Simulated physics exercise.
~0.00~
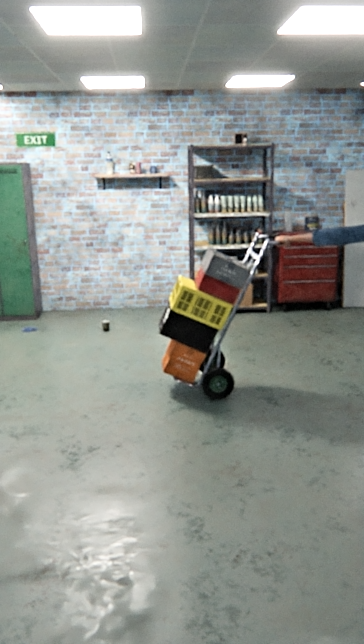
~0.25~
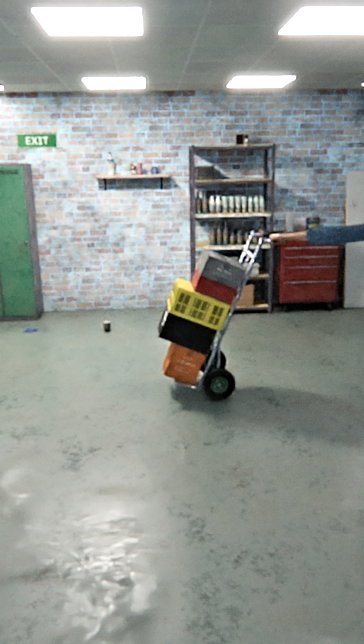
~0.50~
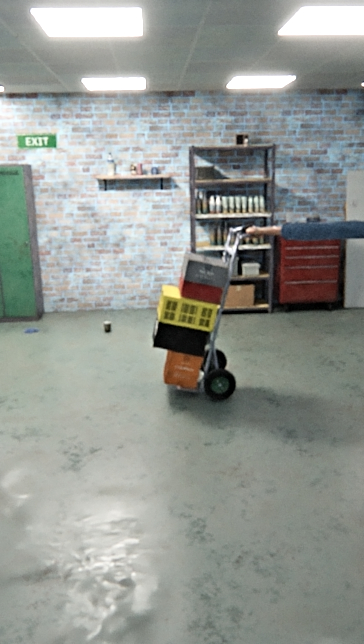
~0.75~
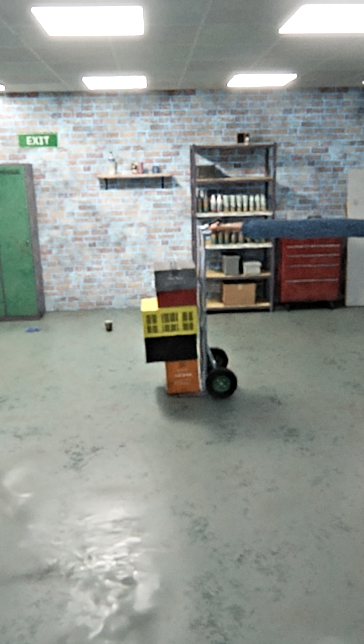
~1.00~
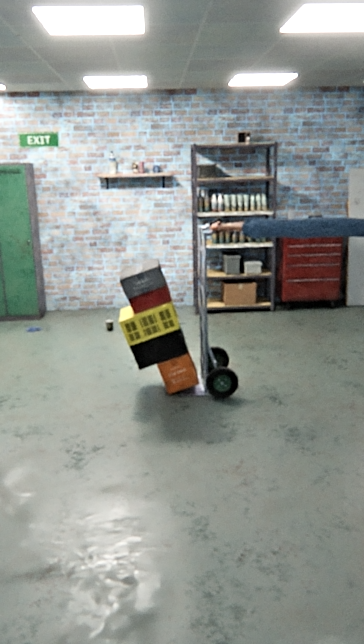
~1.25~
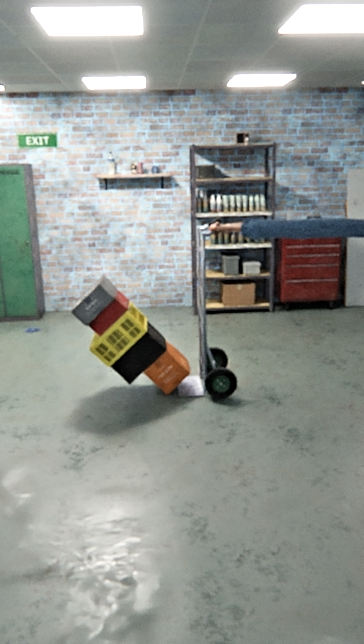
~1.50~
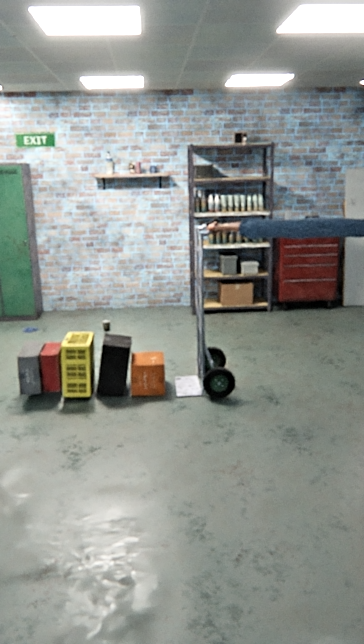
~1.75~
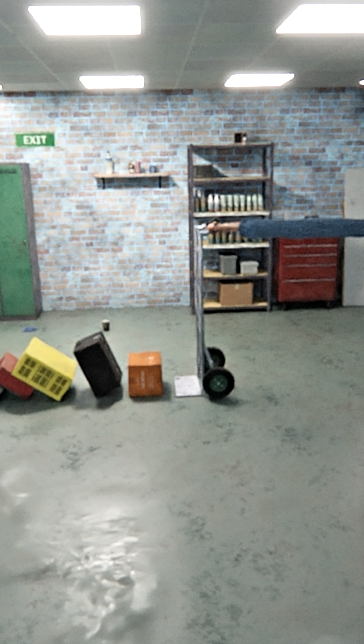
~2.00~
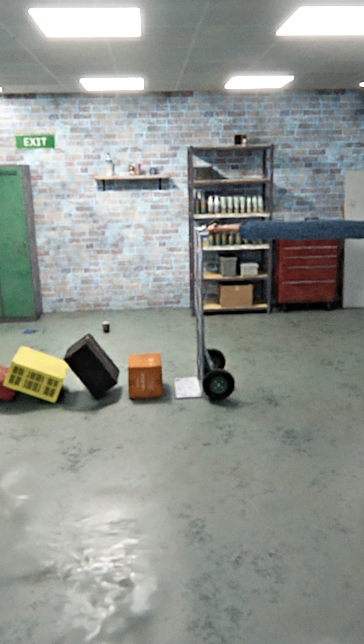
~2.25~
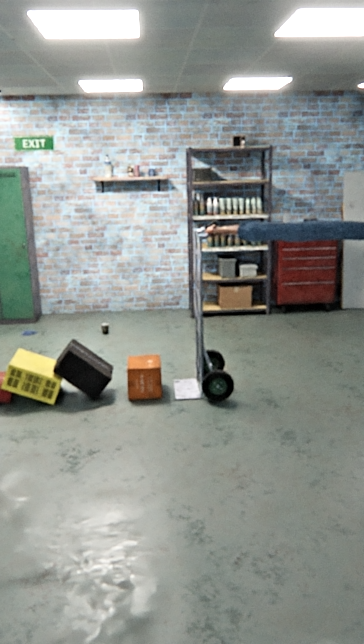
We see a hand truck stacked with grey, red, yellow, black and orange boxes, swung upright by an arm at right. The stack topples left onto the floor, the grey box leaving view while the others lie tipped and the orange one rests beside the upright truck.
